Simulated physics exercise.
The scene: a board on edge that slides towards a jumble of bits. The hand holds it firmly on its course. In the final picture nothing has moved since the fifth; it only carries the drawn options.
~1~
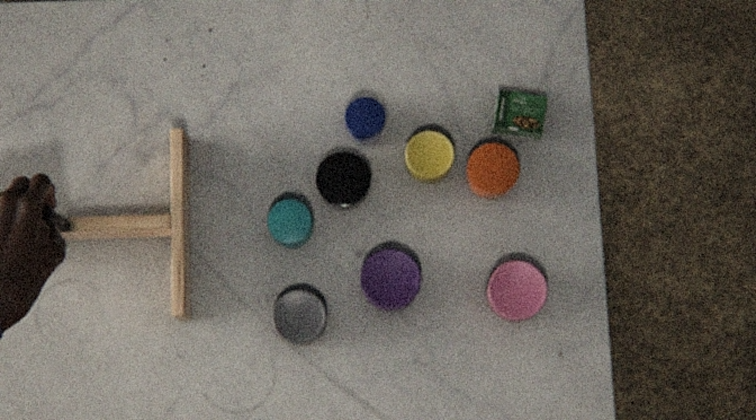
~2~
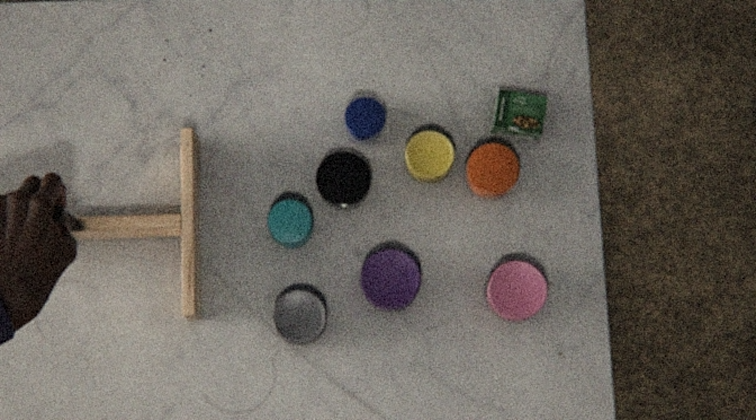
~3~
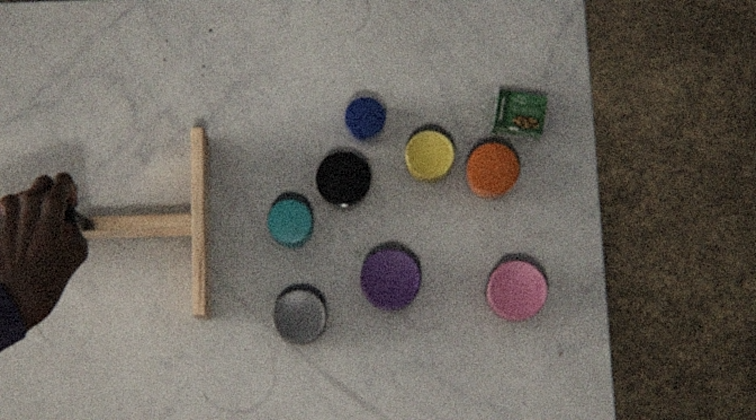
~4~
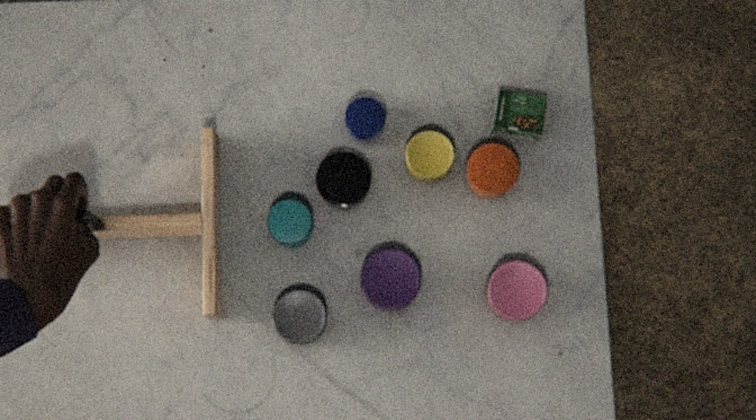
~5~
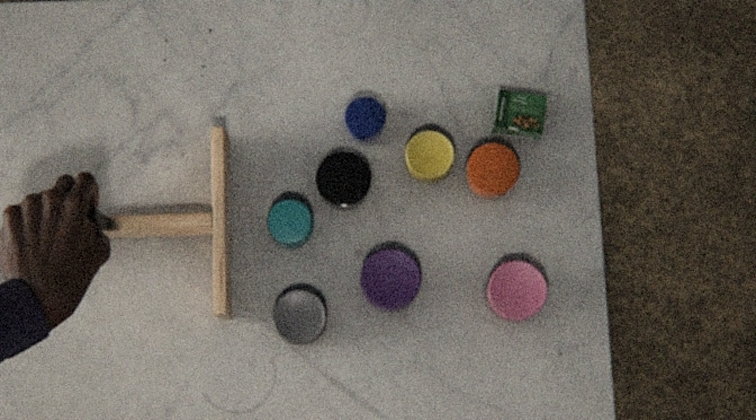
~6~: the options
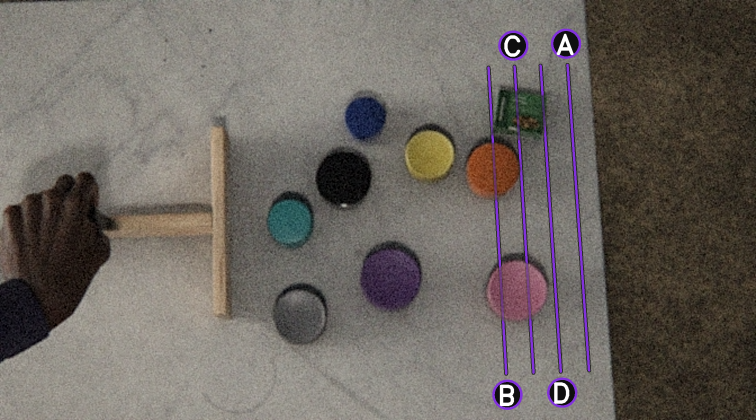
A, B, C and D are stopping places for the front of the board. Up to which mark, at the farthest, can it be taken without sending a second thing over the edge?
Line C.
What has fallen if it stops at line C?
The orange pot.
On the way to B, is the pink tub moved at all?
Yes.
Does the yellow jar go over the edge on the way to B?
No.
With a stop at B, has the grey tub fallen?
No.
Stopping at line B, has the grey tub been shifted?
By then, yes.
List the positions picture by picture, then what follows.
In the first frame, black pot (343, 181); purple tub (390, 281); board (177, 221).
In the second frame, board (188, 220); pink tub (516, 292).
In the third frame, board (199, 220); green packet (519, 115).
In the fourth frame, board (209, 219); grey tub (300, 318).
In the fifth frame, board (219, 219); black pot (343, 181); purple tub (390, 281); yellow jar (429, 158).
On the marked copy, A at (578, 214); B at (497, 217); C at (524, 216); D at (551, 215).
Taking C. A third of the way, board (329, 215); grey tub (361, 330); black pot (363, 179).
Two thirds of the way, board (437, 211); green packet (527, 106); pink tub (532, 295).
When it is over, board (523, 208); orange pot over the edge; pink tub (601, 316); one fallen.
As for the rest, A drops six; B is within the limit but short; D drops two.
